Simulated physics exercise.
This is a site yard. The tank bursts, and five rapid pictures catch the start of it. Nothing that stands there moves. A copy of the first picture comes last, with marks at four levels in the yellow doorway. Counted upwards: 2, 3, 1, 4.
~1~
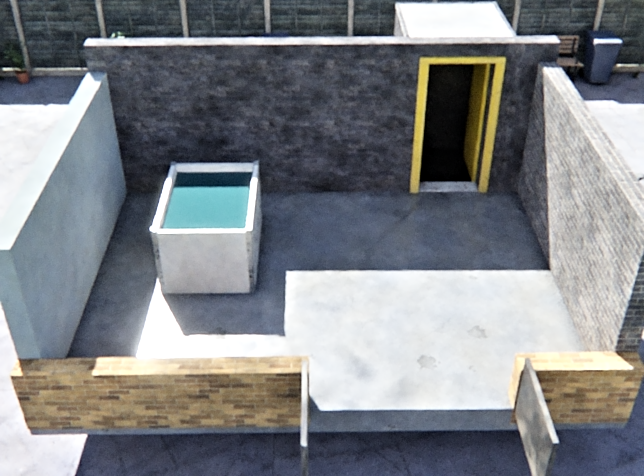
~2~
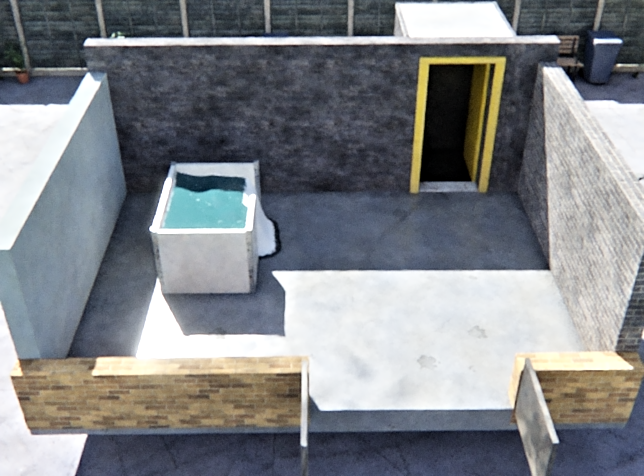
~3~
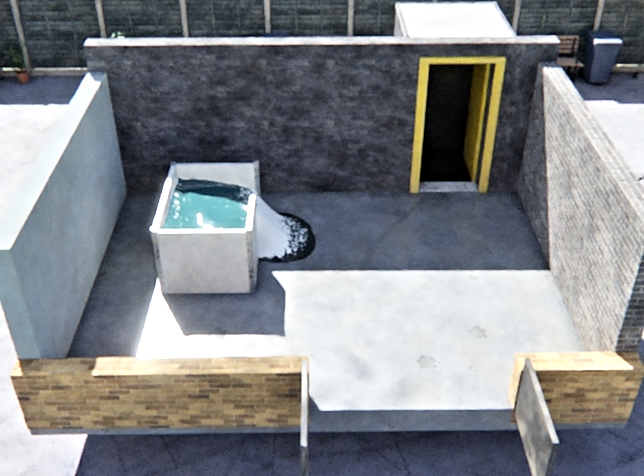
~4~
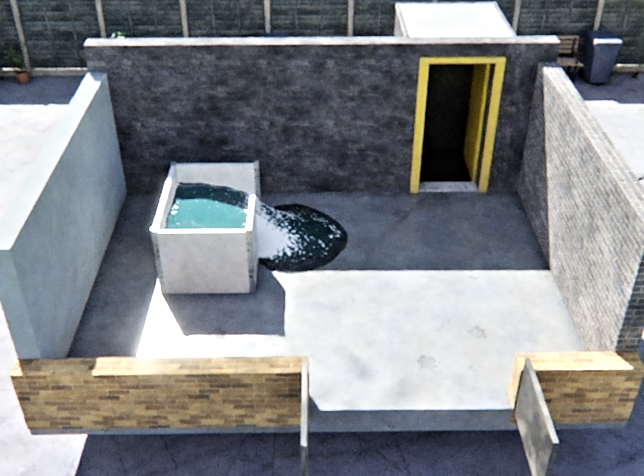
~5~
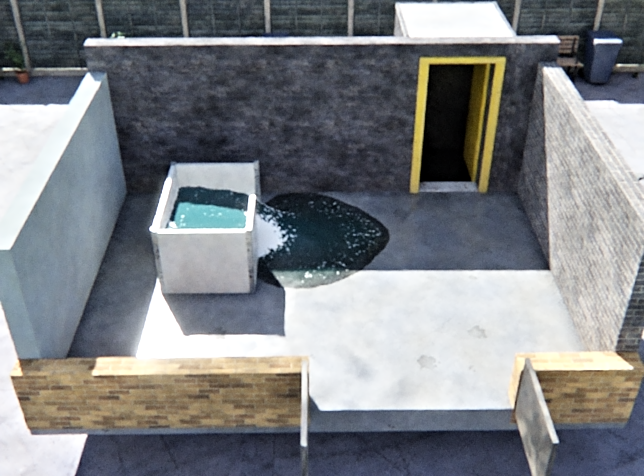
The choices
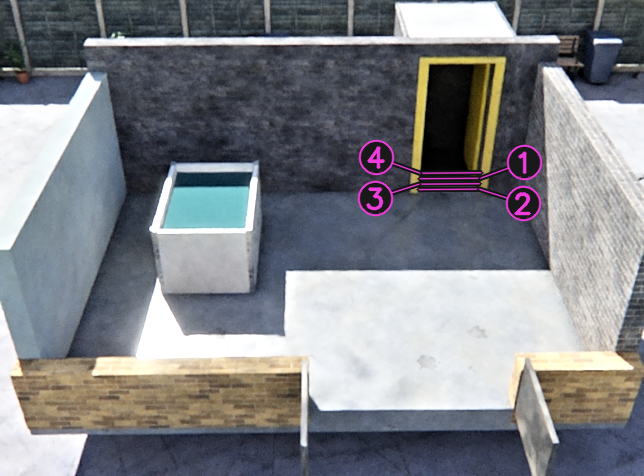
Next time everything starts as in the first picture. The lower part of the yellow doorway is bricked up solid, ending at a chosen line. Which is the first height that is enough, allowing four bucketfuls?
The limit is 3.
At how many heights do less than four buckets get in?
Three of them.
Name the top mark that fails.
Mark 2.
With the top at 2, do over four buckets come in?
Yes, it does.
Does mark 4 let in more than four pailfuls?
No, that is safe.
On the marked copy, 1 at (450, 178); 2 at (448, 189); 3 at (449, 183); 4 at (450, 173); from the bottom up 2, 3, 1, 4.
With 1, nothing gets over.
With 2, about 11 bucketfuls get in.
With 3, a bucket or two gets in.
With 4, nothing gets over.
